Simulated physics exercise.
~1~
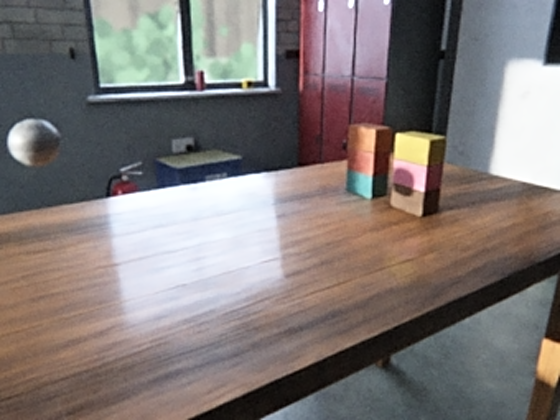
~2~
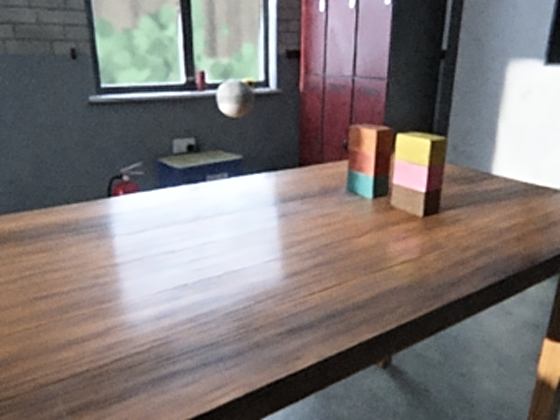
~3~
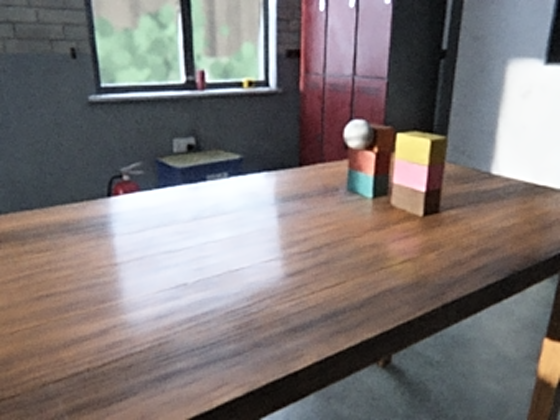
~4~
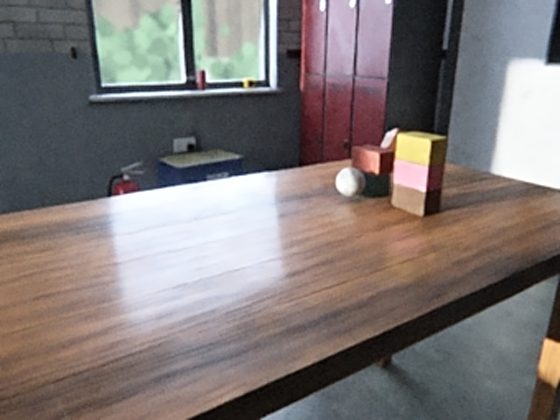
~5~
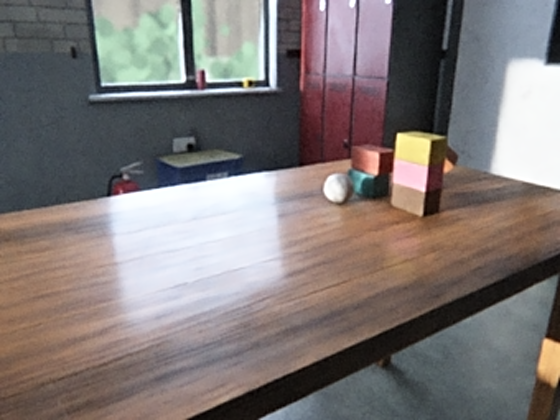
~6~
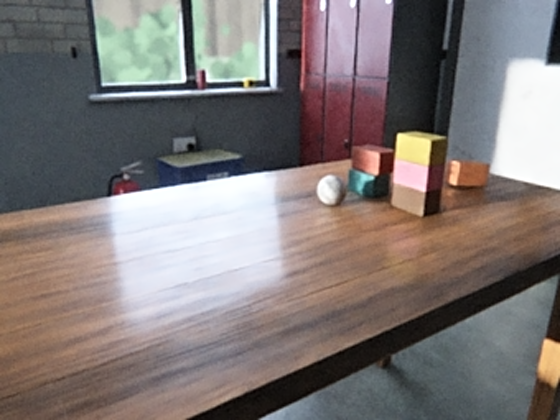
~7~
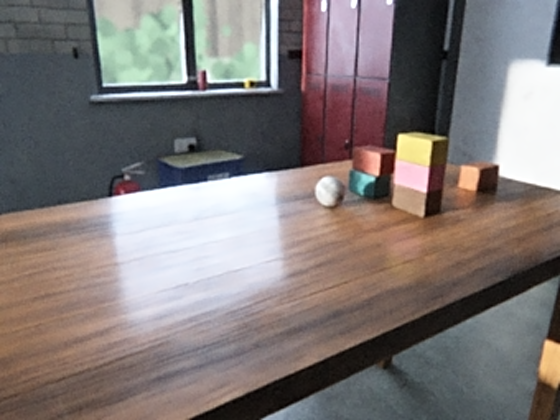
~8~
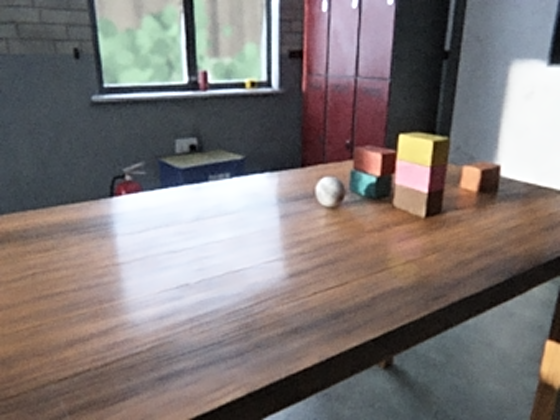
We see a white ball fly in from the left toward two stacks of colored blocks on a wooden table, knocking the top orange block off the rear stack. The ball drops and settles beside the stacks, while the orange block tumbles right and comes to rest on the table.
